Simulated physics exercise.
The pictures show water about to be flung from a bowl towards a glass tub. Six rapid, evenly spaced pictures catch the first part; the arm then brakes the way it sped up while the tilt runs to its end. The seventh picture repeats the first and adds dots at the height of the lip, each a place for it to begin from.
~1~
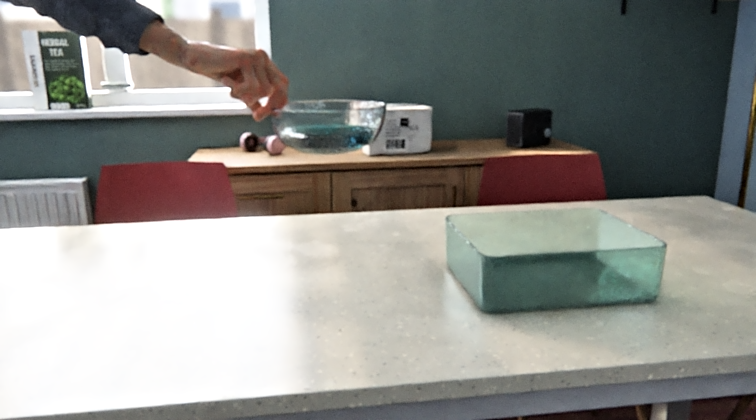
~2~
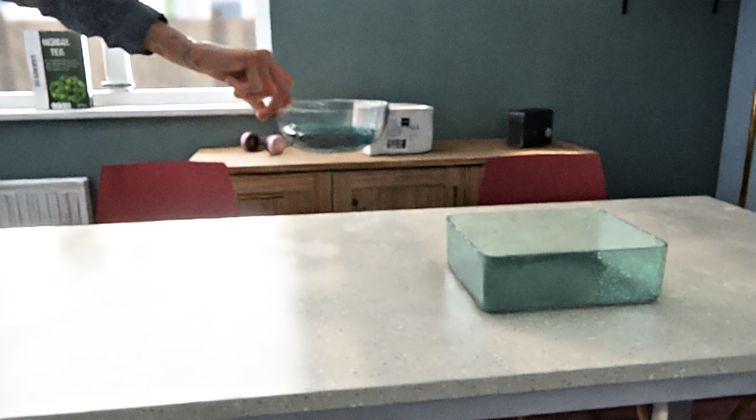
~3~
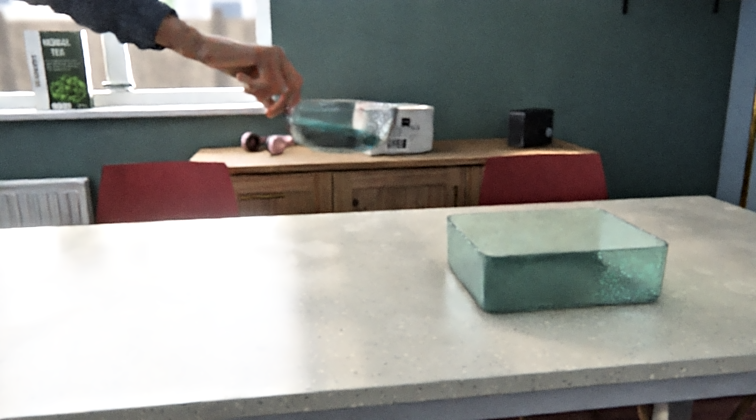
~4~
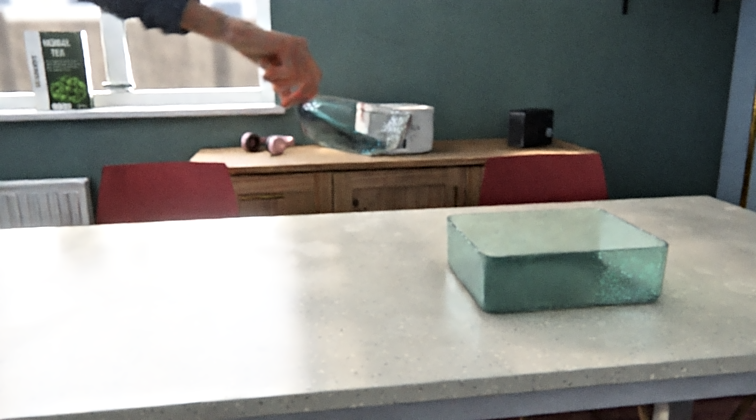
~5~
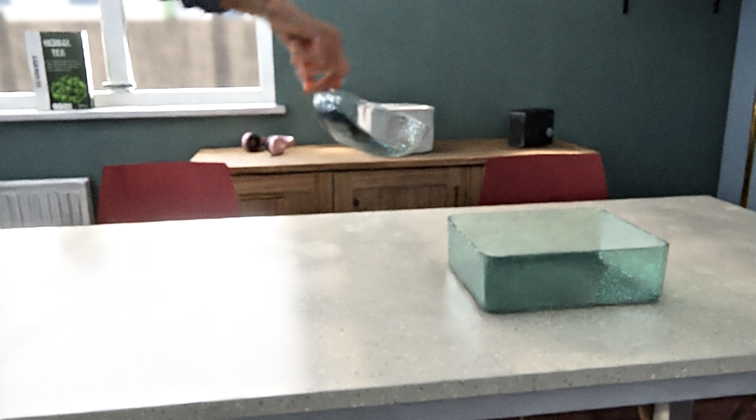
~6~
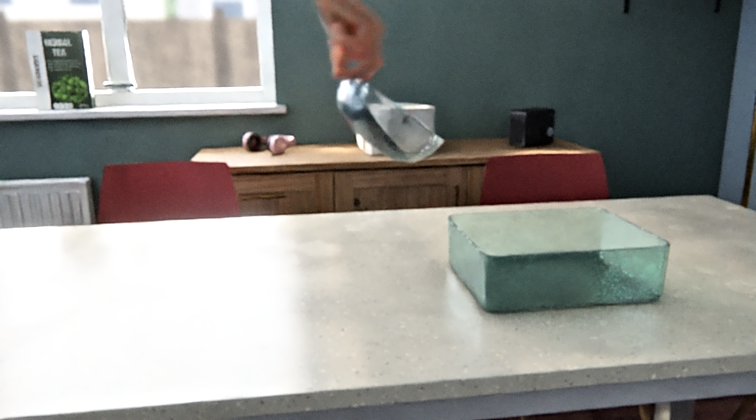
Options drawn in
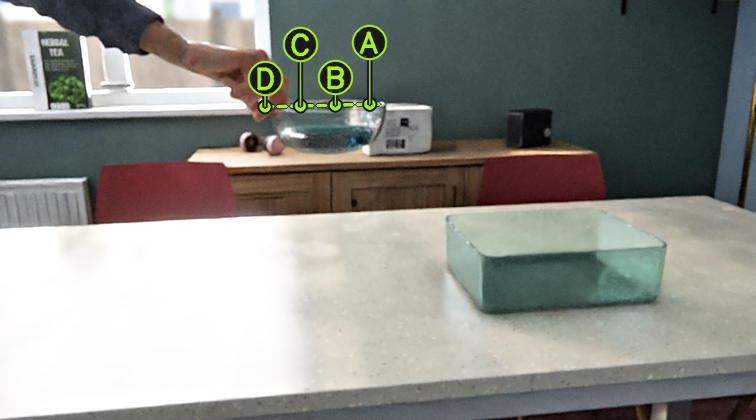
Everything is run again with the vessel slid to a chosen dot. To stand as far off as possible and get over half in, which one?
Choose B.
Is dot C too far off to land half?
Yes.
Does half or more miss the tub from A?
No, that is safe.
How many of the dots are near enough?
Two.
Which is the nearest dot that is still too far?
It is C.
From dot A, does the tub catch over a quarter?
Yes.
On the marked copy, A at (369, 104); B at (335, 105); C at (300, 106); D at (265, 106).
For dot A, about 78 % lands in the tub, 6 % falls short and 16 % goes beside or beyond.
For dot B, about 62 % lands in the tub, 24 % falls short and 14 % goes beside or beyond.
For dot C, about 34 % lands in the tub, 60 % falls short and 6 % goes beside or beyond.
For dot D, about 7 % lands in the tub, 91 % falls short.
